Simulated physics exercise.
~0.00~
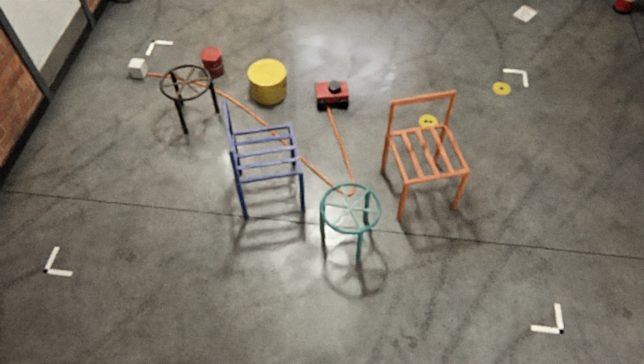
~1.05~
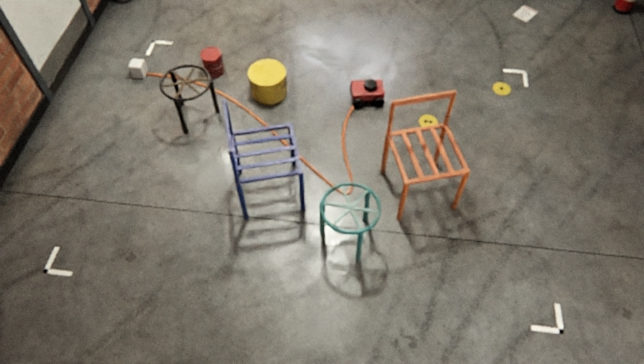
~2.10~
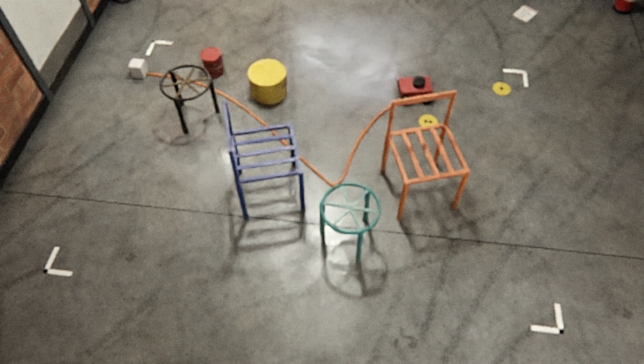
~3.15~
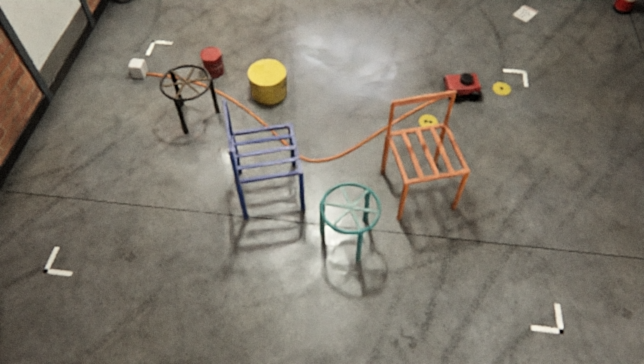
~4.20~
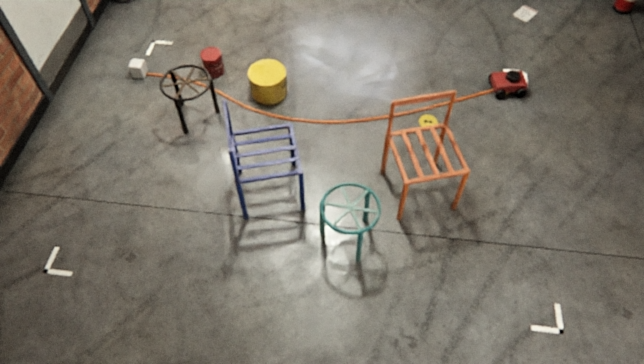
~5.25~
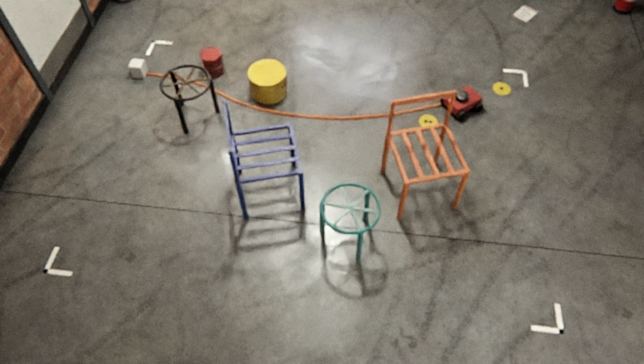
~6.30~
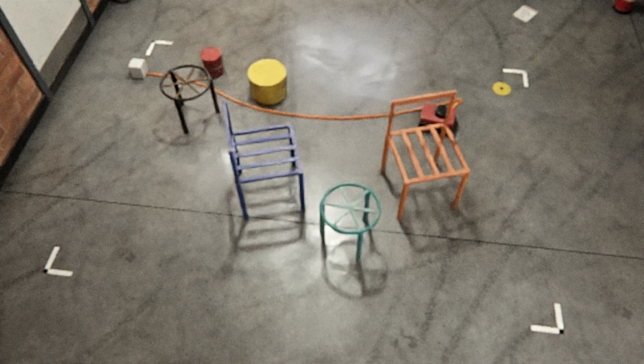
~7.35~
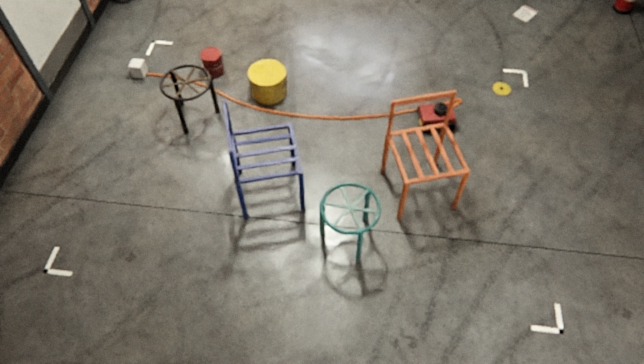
On a concrete floor, a red cart trailing an orange cord drives right, then returns left and stops behind the orange chair.
